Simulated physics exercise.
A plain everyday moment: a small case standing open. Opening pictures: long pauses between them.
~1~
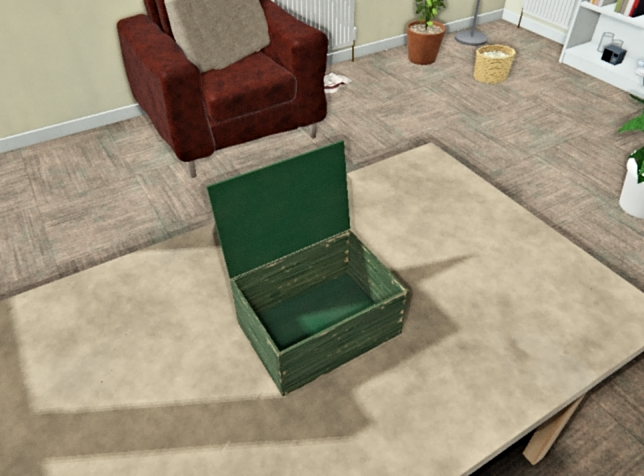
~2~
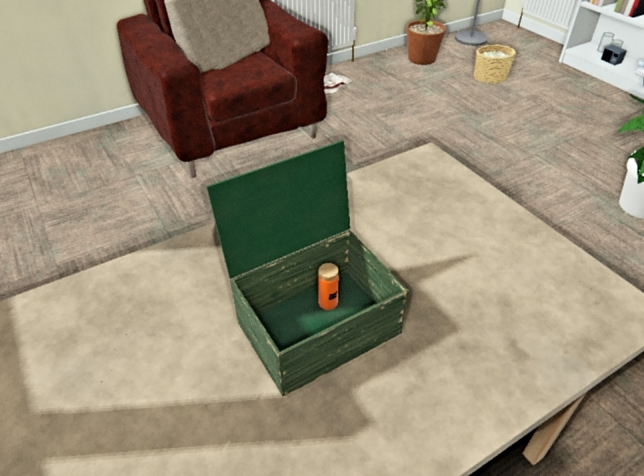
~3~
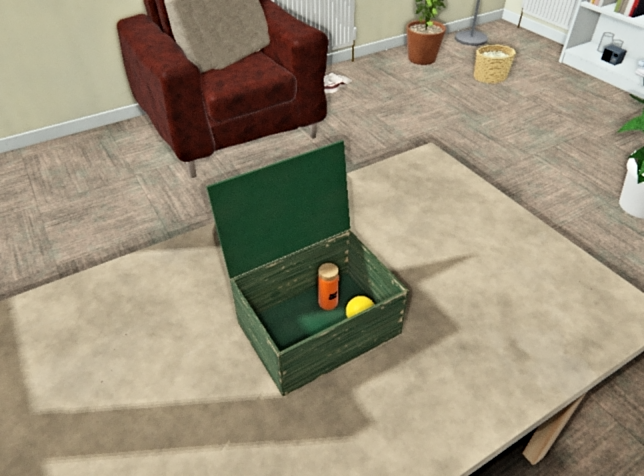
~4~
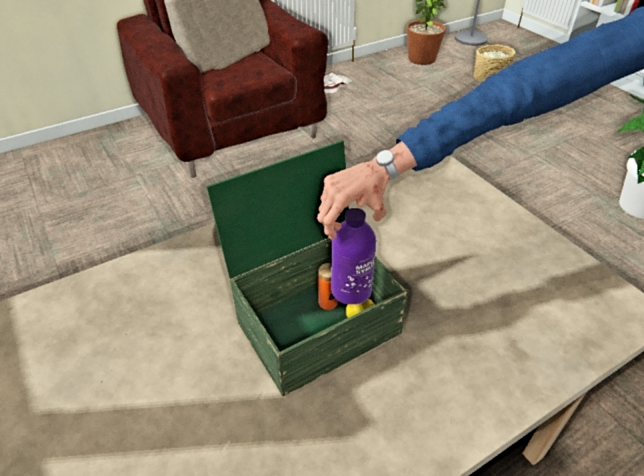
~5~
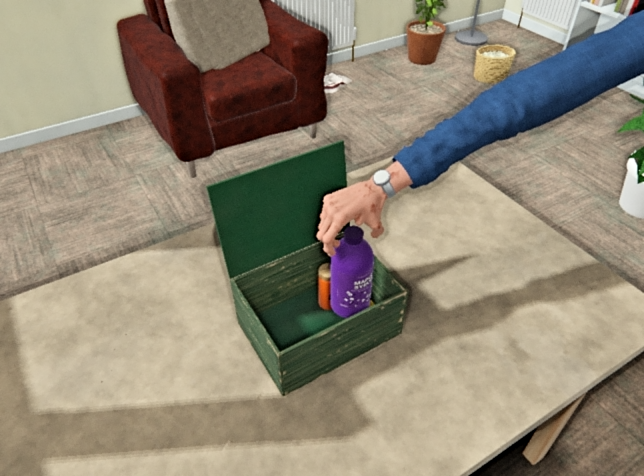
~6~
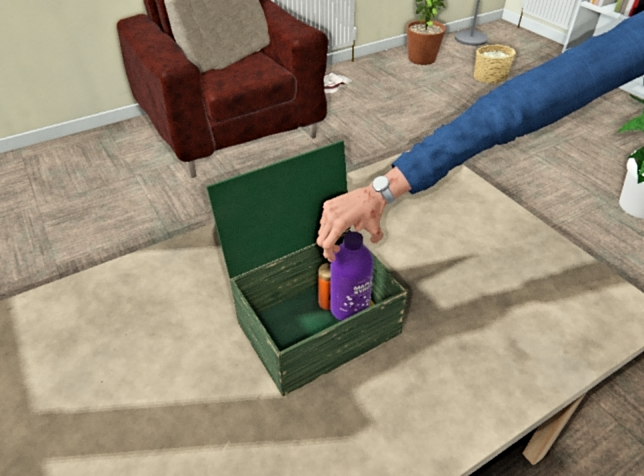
A hand in a blue sleeve lowered a purple bottle into an open green box on a table, after an orange jar and then a yellow ball had appeared inside it.
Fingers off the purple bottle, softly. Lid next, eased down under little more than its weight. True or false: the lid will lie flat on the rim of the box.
True.
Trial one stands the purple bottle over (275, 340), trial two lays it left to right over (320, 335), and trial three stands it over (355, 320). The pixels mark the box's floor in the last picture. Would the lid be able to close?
Lid left open; lid down; lid down.
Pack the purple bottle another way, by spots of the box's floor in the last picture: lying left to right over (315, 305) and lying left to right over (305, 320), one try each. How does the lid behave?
Packed the first way the lid is left gaping; packed the second way it lowers fully.
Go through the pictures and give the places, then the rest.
In the first picture, the last thing is not in view yet.
In the second picture, the last thing is not in view yet.
In the third picture, the last thing is not in view yet.
In the fourth picture, still above its spot; purple bottle (354, 255).
In the fifth picture, still above its spot; purple bottle (352, 270).
In the sixth picture, in place under the hand; purple bottle (352, 275).
Then, 0.90 s on from there, lid starting down; purple bottle on its side near (321, 338); yellow lemon shifted a little.
Then, 1.70 s on from there, lid 42° above the rim; purple bottle on its side near (321, 338); yellow lemon shifted a little.
In the end, lid shut; toppled in the box, purple bottle; the other 2 unmoved. At the end, from the last picture's camera, purple bottle near (321, 338).
